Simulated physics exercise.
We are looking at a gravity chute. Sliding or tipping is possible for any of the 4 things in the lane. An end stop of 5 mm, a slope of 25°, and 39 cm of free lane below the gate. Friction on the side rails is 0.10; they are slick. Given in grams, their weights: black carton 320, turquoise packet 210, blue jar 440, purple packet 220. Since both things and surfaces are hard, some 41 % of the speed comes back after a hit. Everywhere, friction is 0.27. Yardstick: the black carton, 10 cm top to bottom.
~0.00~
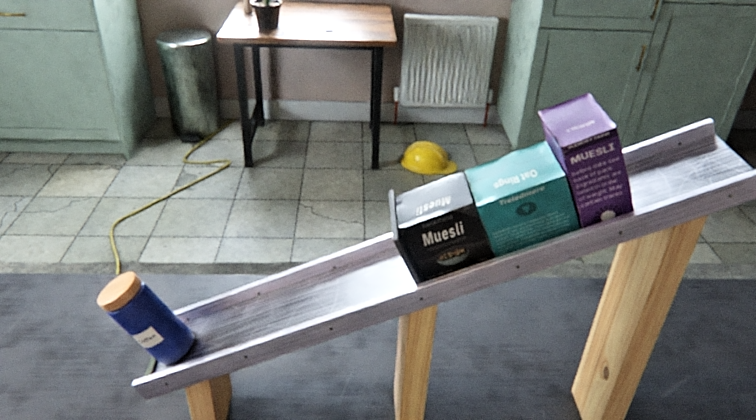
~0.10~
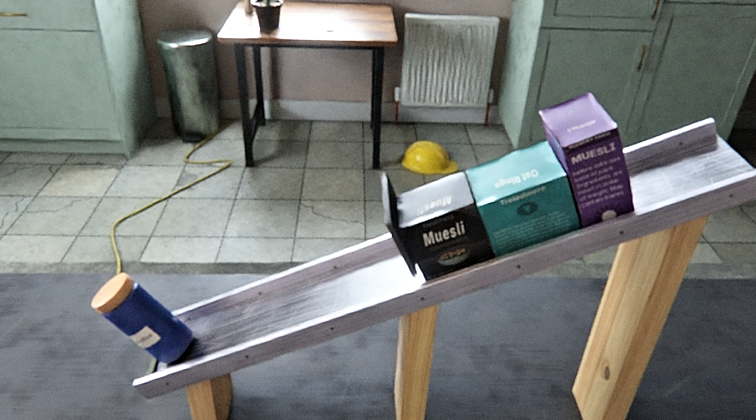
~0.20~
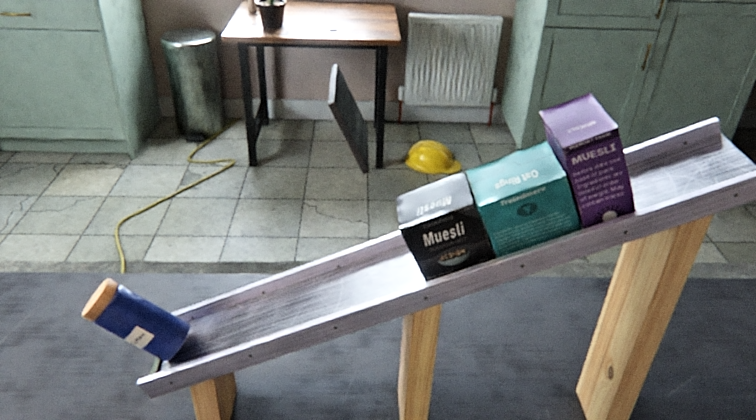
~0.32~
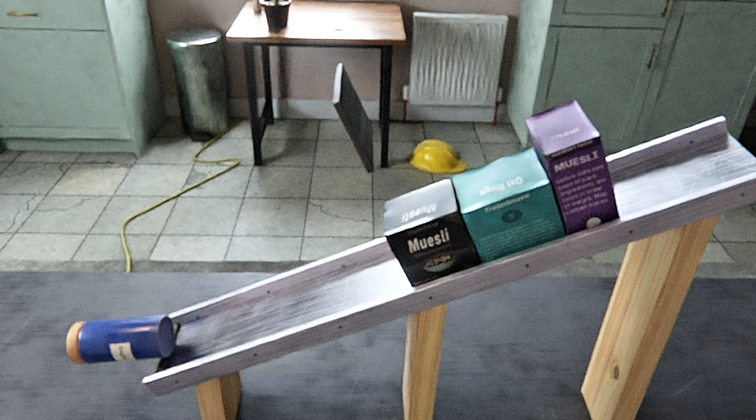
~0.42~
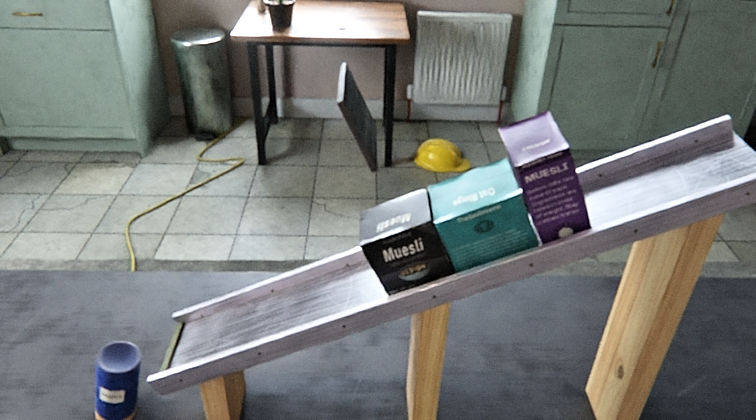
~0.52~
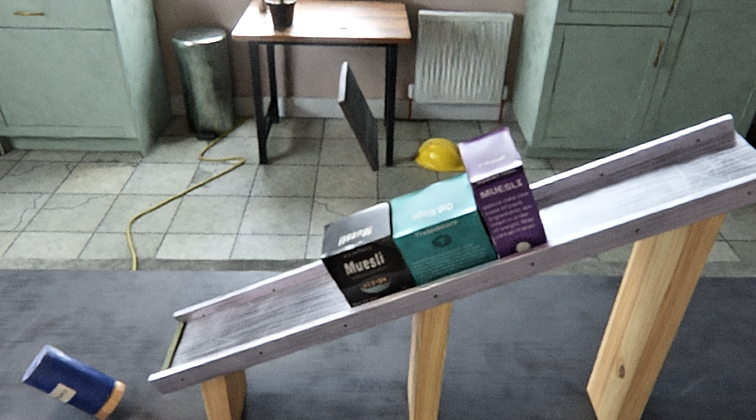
In a kitchen, a sloping chute holds three cartons, black, turquoise and purple, behind a dark panel, with a blue jar leaning at its lower end. The panel comes away, the jar topples leftward off the chute, and the cartons slide down the slope together, still in line.
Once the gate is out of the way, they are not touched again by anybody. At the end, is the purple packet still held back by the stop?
In.
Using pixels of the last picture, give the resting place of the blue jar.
In the last picture it sits around (34, 400).
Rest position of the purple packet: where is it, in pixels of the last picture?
It comes to a stop close to (296, 271).
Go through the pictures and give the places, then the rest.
The first picture shows gate shut; purple packet (586, 163); black carton (444, 227).
The second picture shows blue jar (144, 319); black carton (445, 227).
The third picture shows leader 45 cm from the stop; blue jar (137, 321) tipped 19° against what carries it; turquoise packet (523, 201).
The fourth picture shows leader 42 cm from the stop; blue jar (122, 340) over the stop; black carton (431, 233).
The fifth picture shows leader 38 cm from the stop; blue jar (118, 385) over the stop; black carton (407, 242).
The sixth picture shows leader 32 cm from the stop; purple packet (504, 195); turquoise packet (443, 230).
Around 0.72 s, leader 14 cm from the stop; purple packet near (389, 236).
Around 0.82 s, leader 3 cm from the stop; purple packet near (319, 261).
Finally (1.7 s), over the stop, blue jar; the other 3 in the lane. In the last view, purple packet near (296, 271).
